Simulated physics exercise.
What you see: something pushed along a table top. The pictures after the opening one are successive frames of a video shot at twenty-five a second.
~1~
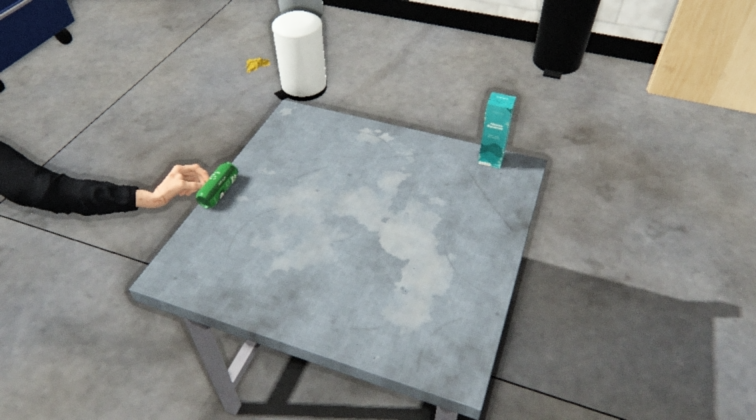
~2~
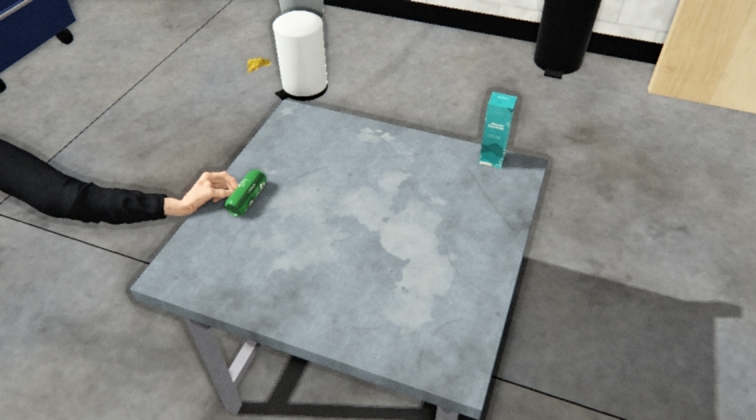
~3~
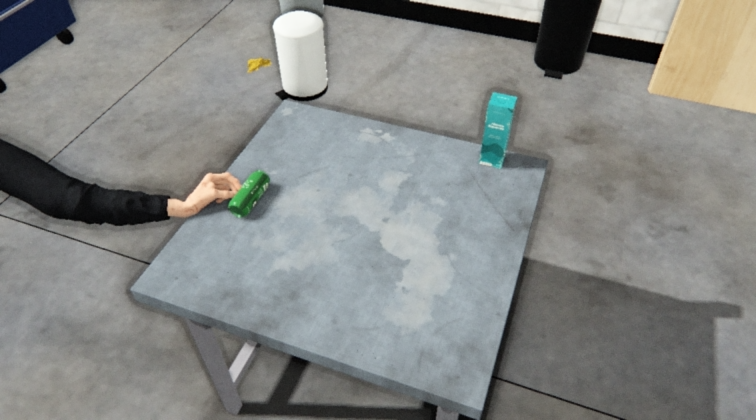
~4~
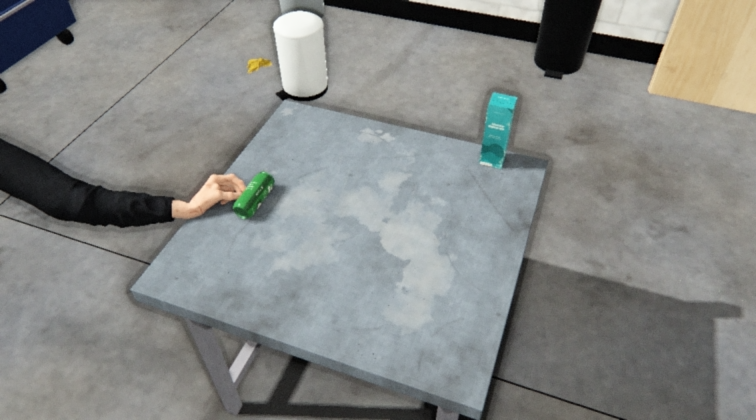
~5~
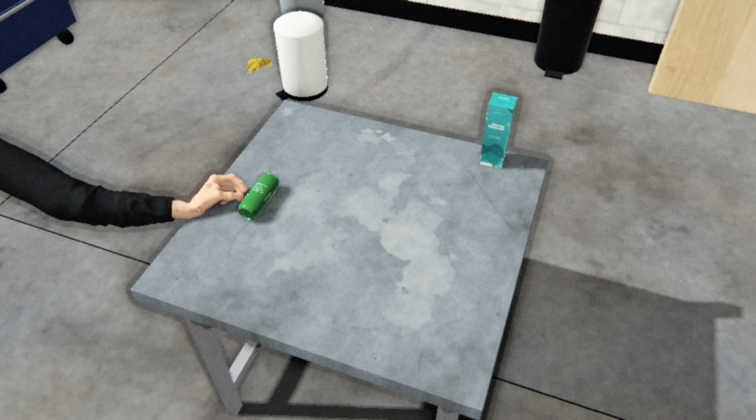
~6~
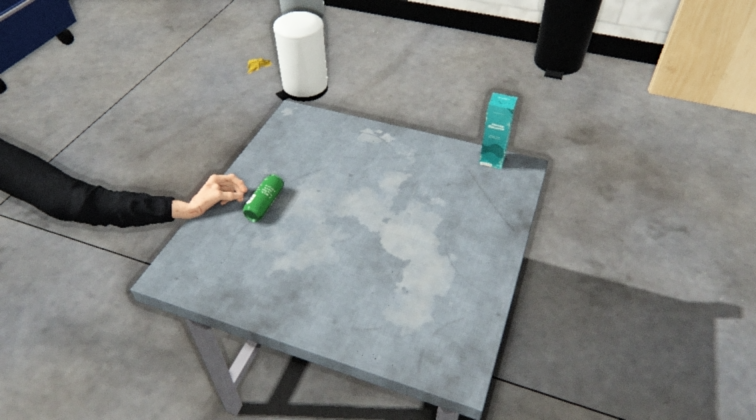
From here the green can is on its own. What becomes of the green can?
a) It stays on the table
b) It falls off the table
Option a: It stays on the table.
Then, 0.10 s on from there, green can shifted about its own width near (275, 201).
Then, 0.30 s on from there, green can shifted well along near (293, 206).
Then, 0.60 s on from there, green can shifted well along near (311, 211).
In the end, moved from the start, green can. At the end, from the last picture's camera, green can near (317, 213).
